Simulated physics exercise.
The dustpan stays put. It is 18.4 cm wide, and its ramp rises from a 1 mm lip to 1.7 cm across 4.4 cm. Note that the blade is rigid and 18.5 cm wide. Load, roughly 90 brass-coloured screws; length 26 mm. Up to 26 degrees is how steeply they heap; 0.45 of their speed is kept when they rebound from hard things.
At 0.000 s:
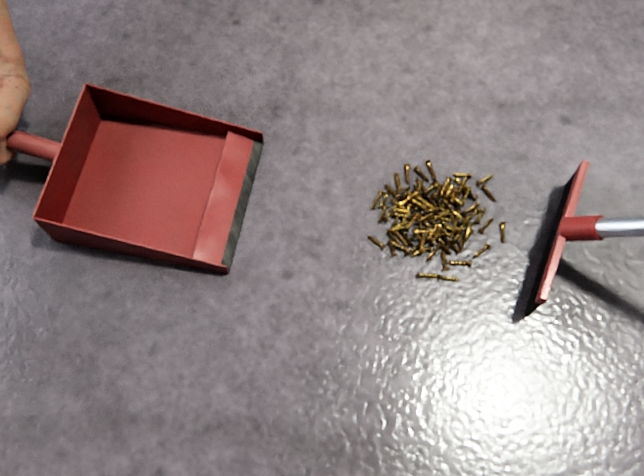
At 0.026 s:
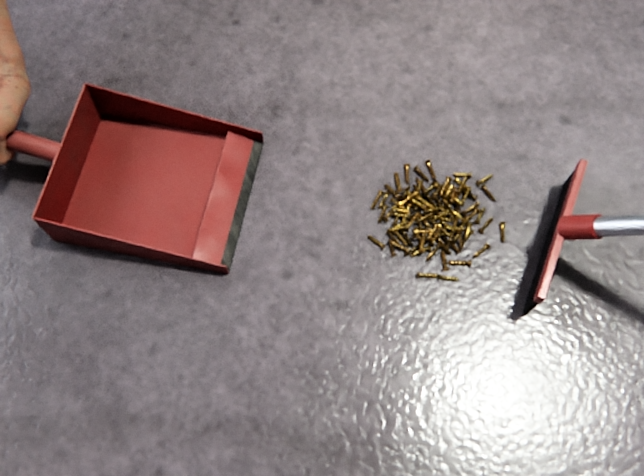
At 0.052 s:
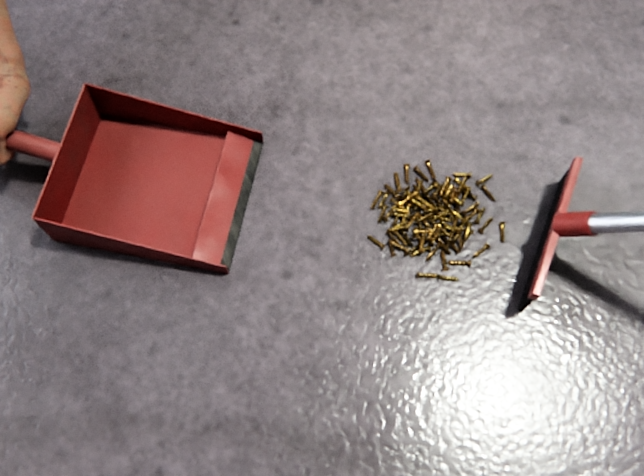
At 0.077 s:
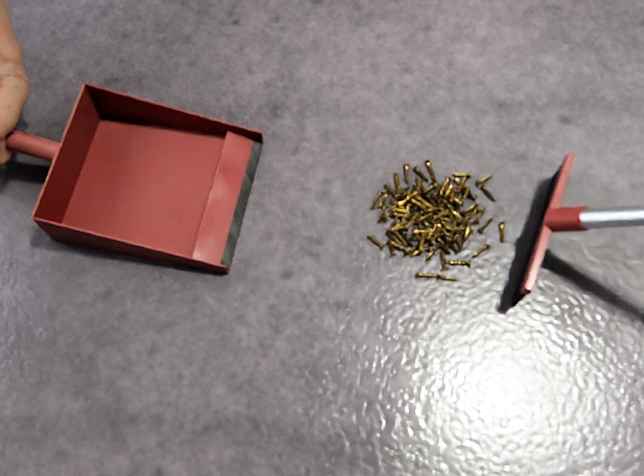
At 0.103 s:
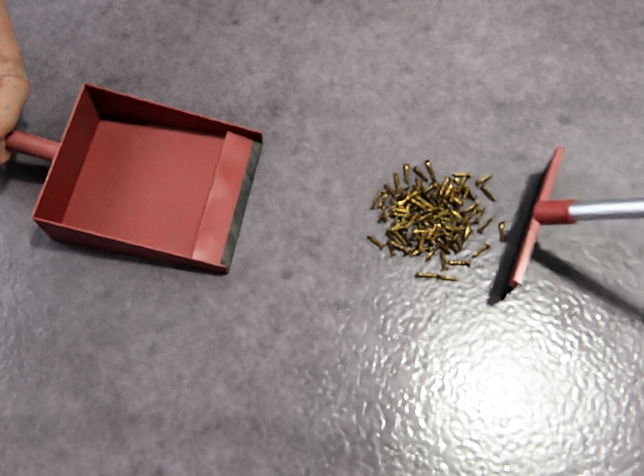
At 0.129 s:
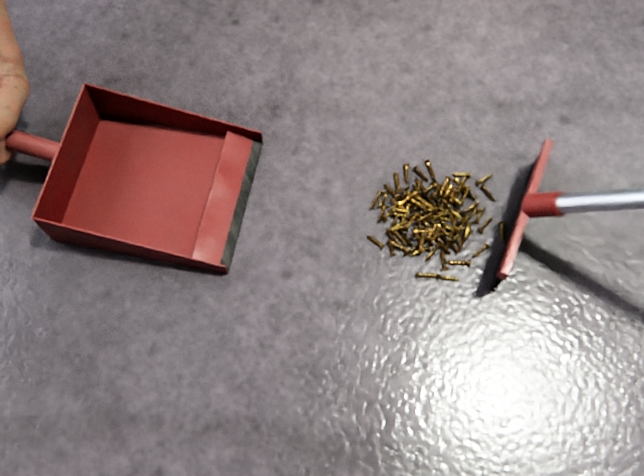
A red squeegee-like blade on a metal handle slid a short way left, up to the edge of a pile of brass-coloured screws, while a hand at the left held a red dustpan still.
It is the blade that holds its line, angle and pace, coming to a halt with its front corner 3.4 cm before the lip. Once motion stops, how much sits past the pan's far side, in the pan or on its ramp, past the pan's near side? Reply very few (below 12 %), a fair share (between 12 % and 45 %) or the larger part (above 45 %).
Past the pan's far side - the larger part; in the pan or on its ramp - very few; past the pan's near side - very few.
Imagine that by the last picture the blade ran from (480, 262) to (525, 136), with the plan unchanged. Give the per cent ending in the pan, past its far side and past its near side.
Pan 5 % / far 55 % / near 0 %.
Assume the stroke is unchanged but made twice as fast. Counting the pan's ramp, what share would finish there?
It would come to roughly 5 percent.
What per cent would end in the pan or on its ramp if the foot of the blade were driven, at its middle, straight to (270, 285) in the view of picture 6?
Share caught: Approx. 0 %.
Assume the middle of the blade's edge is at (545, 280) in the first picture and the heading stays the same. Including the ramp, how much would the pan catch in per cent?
About 5 per cent.
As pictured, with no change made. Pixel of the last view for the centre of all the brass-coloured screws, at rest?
Resting centre estimate: Around (284, 125).
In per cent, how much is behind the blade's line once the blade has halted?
About 35 per cent.
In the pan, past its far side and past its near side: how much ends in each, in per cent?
In per cent - far side 55, pan 0, near side 0.
After 0.38 s, middle of the blade 20 cm from the lip; 0 % over the lip, far side 25 %, near side 0 %.
Then, at 0.55 s, middle of the blade 10 cm from the lip; 0 % over the lip, far side 50 %, near side 0 %.
After 0.84 s, middle of the blade 5 cm from the lip; 0 % over the lip, far side 55 %, near side 0 %.
At rest (1.6 s), far side 55 %, pan 0 %, near side 0 %, in front of the lip or behind the blade 45 %.
